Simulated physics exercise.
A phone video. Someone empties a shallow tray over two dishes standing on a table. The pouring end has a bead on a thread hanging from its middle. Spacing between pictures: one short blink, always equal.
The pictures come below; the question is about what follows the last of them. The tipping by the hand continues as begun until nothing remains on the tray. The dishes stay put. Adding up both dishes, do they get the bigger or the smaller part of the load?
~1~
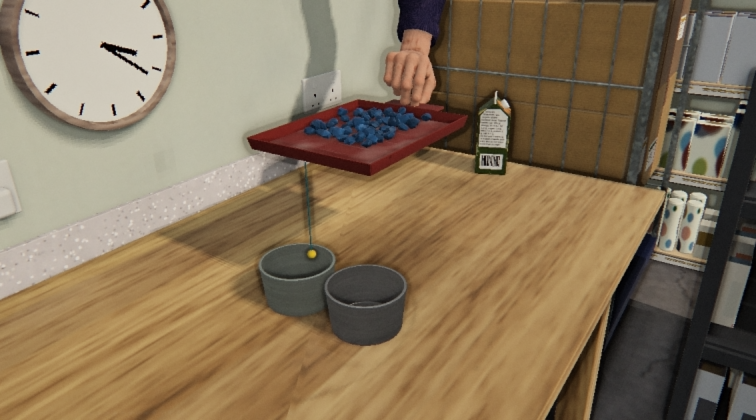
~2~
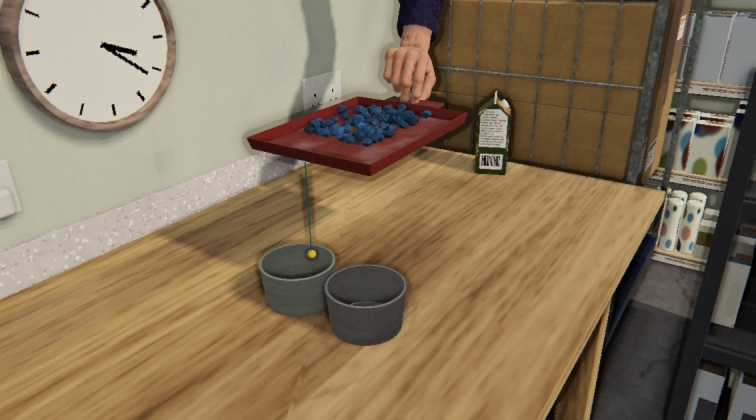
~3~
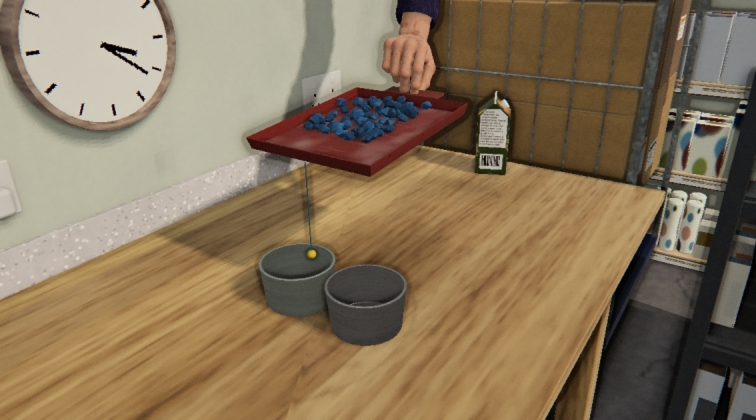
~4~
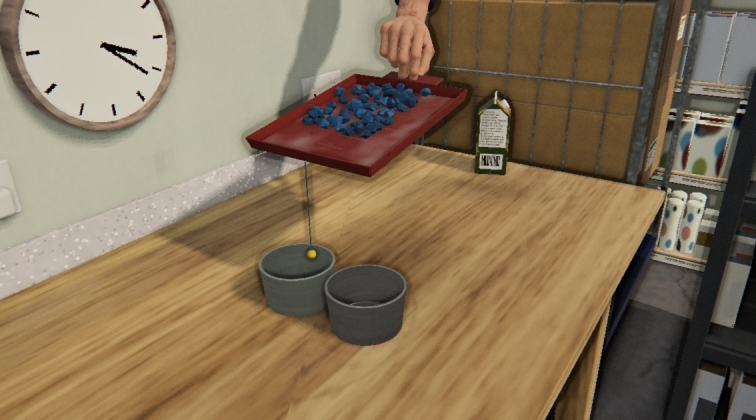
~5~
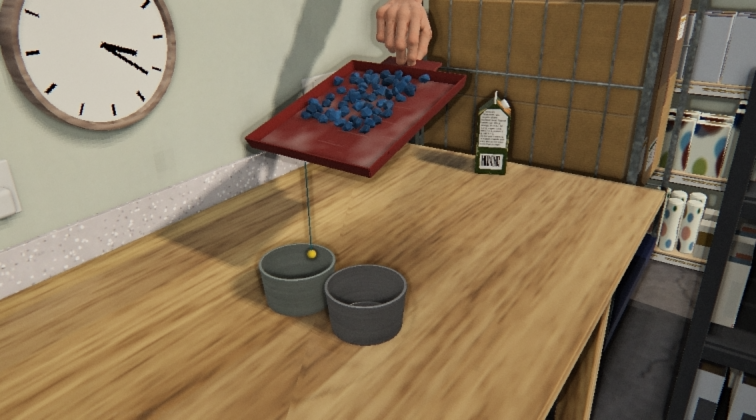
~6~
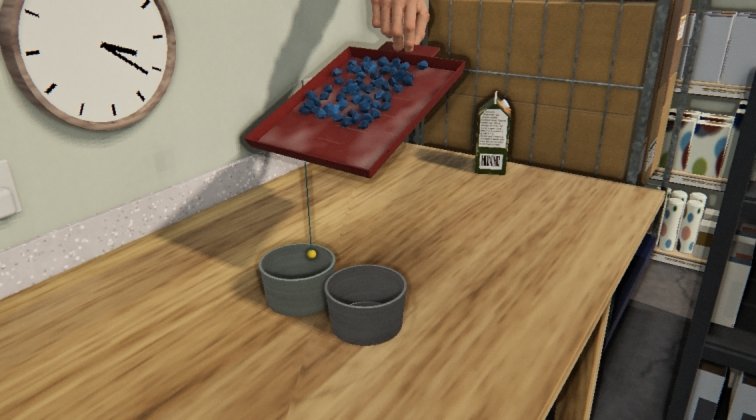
Most likely the spill will be the greater part.
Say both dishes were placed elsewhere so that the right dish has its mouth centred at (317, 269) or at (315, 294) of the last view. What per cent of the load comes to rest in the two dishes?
Trial 1 near 20 percent, trial 2 near 70 percent.
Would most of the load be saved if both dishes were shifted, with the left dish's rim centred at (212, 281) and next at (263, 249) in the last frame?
Well, not up to half at the first spot and not up to half at the second.
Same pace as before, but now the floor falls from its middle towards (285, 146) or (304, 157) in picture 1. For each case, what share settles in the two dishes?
Around 20 per cent first, around 20 per cent next.
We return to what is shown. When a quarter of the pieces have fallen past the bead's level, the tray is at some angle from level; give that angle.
At about 80°.
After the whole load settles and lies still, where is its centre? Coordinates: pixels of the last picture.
Near (255, 358), more or less.
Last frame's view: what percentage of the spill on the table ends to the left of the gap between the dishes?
It amounts to some 90 percent.
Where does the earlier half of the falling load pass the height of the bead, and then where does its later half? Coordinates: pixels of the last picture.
Roughly (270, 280) first, then roughly (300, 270).
Soon after the last picture, tray tipped steeply; most on the tray; about a quarter in the air.
A little later, tray tipped past a quarter turn; about a quarter on the tray; a small part in the right dish; a small part in the left dish; about half outside both; a small part in the air.
Later still, tray tipped past a quarter turn; a small part in the right dish; a small part in the left dish; most outside both.
At rest, tray tipped past a quarter turn; a small part in the right dish; a small part in the left dish; most outside both.
